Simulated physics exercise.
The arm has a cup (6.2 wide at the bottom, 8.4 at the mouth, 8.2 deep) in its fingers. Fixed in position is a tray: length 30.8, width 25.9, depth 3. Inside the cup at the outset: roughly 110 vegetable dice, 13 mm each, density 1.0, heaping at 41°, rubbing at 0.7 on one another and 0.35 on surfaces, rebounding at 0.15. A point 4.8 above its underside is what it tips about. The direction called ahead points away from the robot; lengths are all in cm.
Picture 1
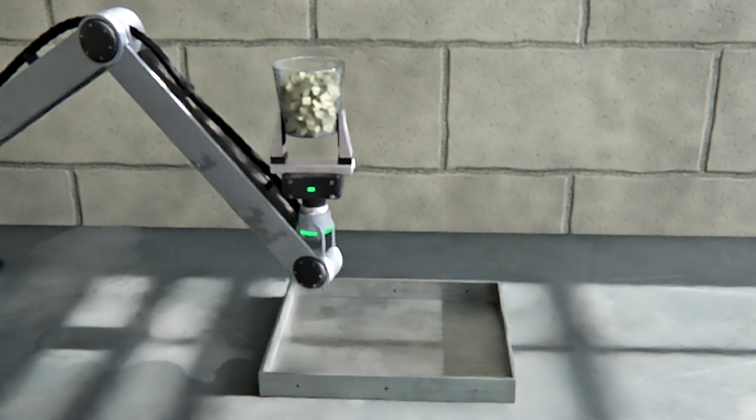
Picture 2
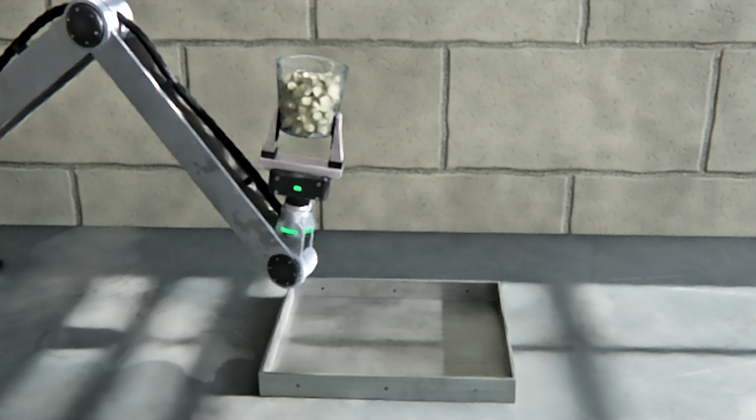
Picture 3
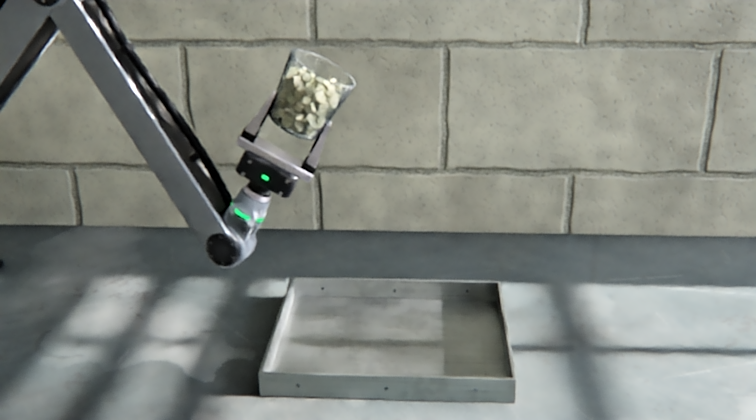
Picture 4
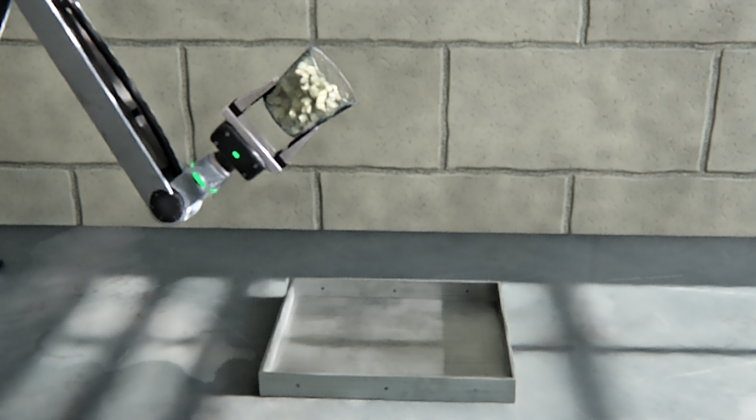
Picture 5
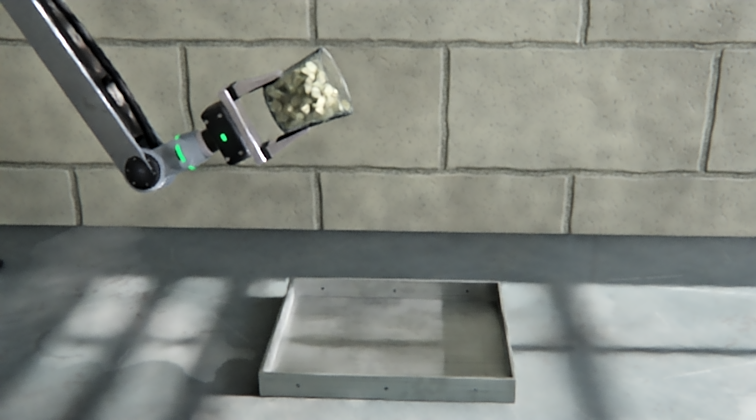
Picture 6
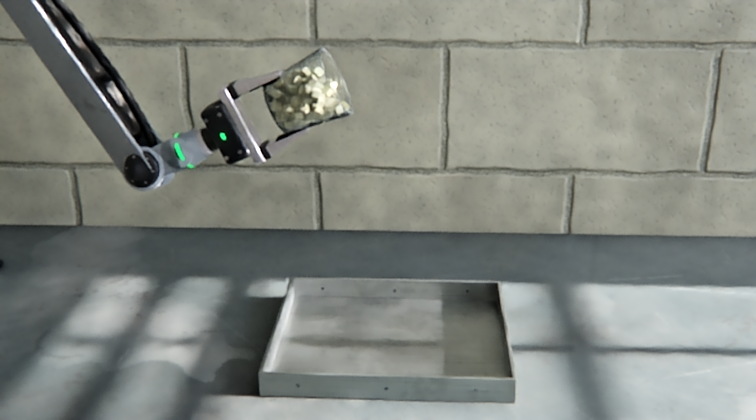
A silver robotic arm with black joints and green lights reaches in from the left, holding up a clear cup of pale green and whitish chunks before a beige block wall. Below sits a shallow, empty grey tray on a grey surface striped with window light, seen from slightly above. The arm's wrist swings left and upward, tilting the cup steeply rightward while the camera stays still.
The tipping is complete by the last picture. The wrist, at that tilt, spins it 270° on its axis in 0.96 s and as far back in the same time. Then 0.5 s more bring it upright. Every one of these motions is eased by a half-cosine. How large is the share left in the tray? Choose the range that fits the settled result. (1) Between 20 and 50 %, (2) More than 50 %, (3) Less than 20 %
Answer: 3.
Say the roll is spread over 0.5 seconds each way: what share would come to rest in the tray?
Expected share: Some 0 %.
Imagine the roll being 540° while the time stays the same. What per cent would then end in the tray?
Then about 5 percent.
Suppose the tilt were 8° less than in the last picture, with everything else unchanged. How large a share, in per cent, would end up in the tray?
Estimate: Close to 0 %.
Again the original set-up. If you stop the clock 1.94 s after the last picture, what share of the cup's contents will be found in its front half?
Roughly 60 per cent.
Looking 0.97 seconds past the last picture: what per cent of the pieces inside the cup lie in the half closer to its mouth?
Mouth-half share: Approx. 45 %.
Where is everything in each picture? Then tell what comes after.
The first picture shows the cup middle at (310, 99), upright; upper third of the load around (311, 87), from x 285 to 335, top at y 75; 108 in the cup.
The second picture shows the cup middle at (309, 99), tipped 8°; upper third of the load around (306, 87), from x 285 to 335, top at y 75.
The third picture shows the cup middle at (307, 98), tipped 29°; upper third of the load around (306, 86), from x 280 to 335, top at y 75.
The fourth picture shows the cup middle at (306, 97), tipped 52°; upper third of the load around (304, 85), from x 275 to 335, top at y 70.
The fifth picture shows the cup middle at (305, 96), tipped 64°; upper third of the load around (303, 84), from x 270 to 345, top at y 70.
The sixth picture shows the cup middle at (305, 96), tipped 65°; upper third of the load around (302, 84), from x 270 to 345, top at y 75; 108 in the cup.
Then, 0.97 s on, tipped 65°, highest piece 38 above the table; 107 in the cup, 1 in flight or on a rim.
Then, 1.94 s on, tipped 65°, highest piece 38 above the table; 106 in the cup, 2 in the tray.
Then, 2.62 s on, upright, highest piece 39 above the table; 106 in the cup, 2 in the tray.
Then, 3.32 s on, upright, highest piece 39 above the table; 106 in the cup, 2 in the tray.
In the end, 106 in the cup, 2 in the tray. That is 2 % in the tray.
